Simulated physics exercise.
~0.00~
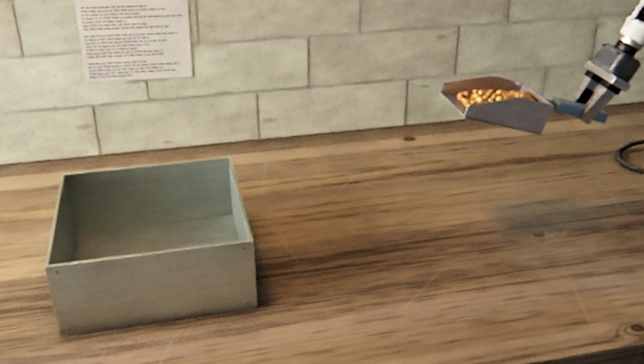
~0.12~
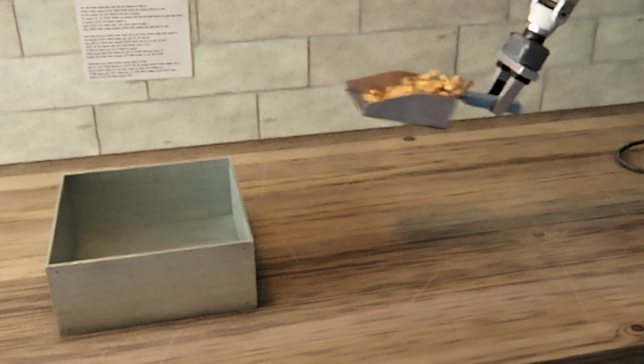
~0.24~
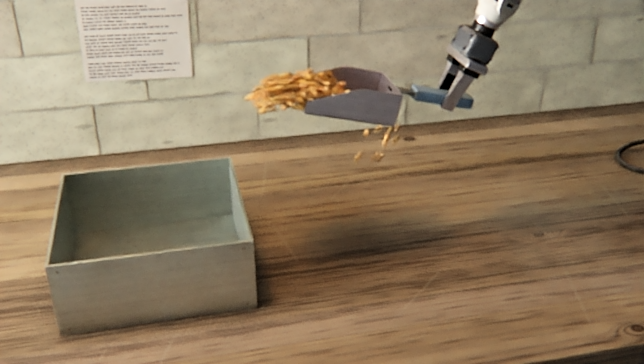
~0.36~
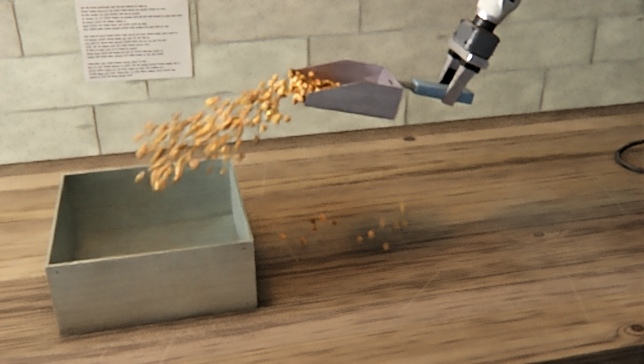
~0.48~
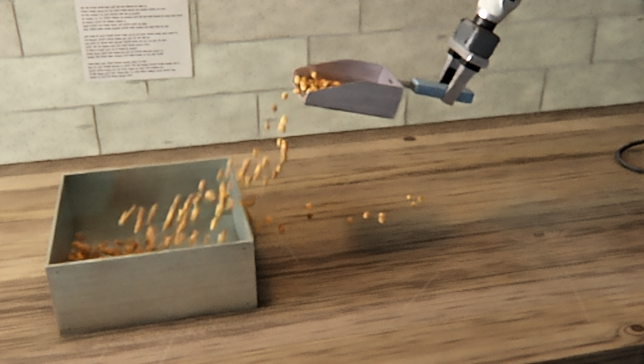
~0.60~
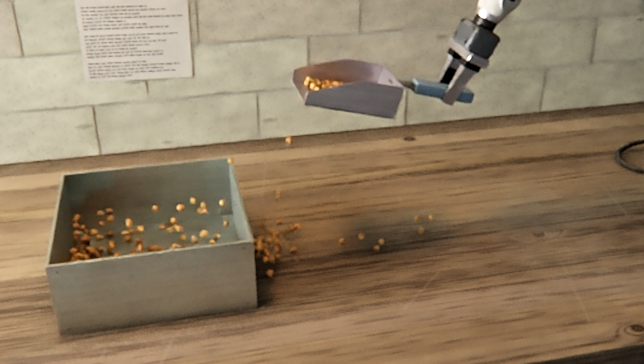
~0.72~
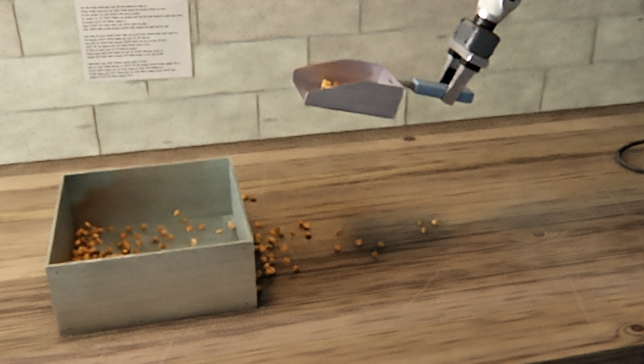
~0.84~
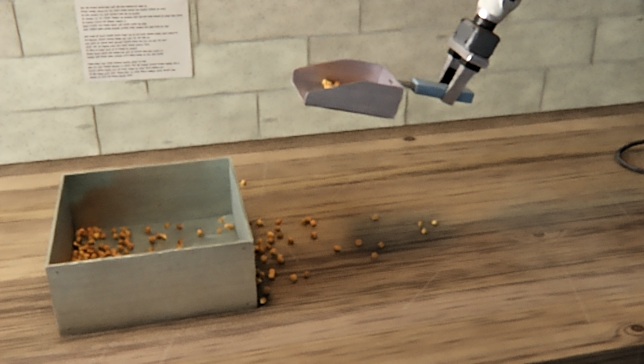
Robotic gripper swinging a loaded scoop left and stopping, flinging chickpeas into an open box, some scattering on the wooden table.
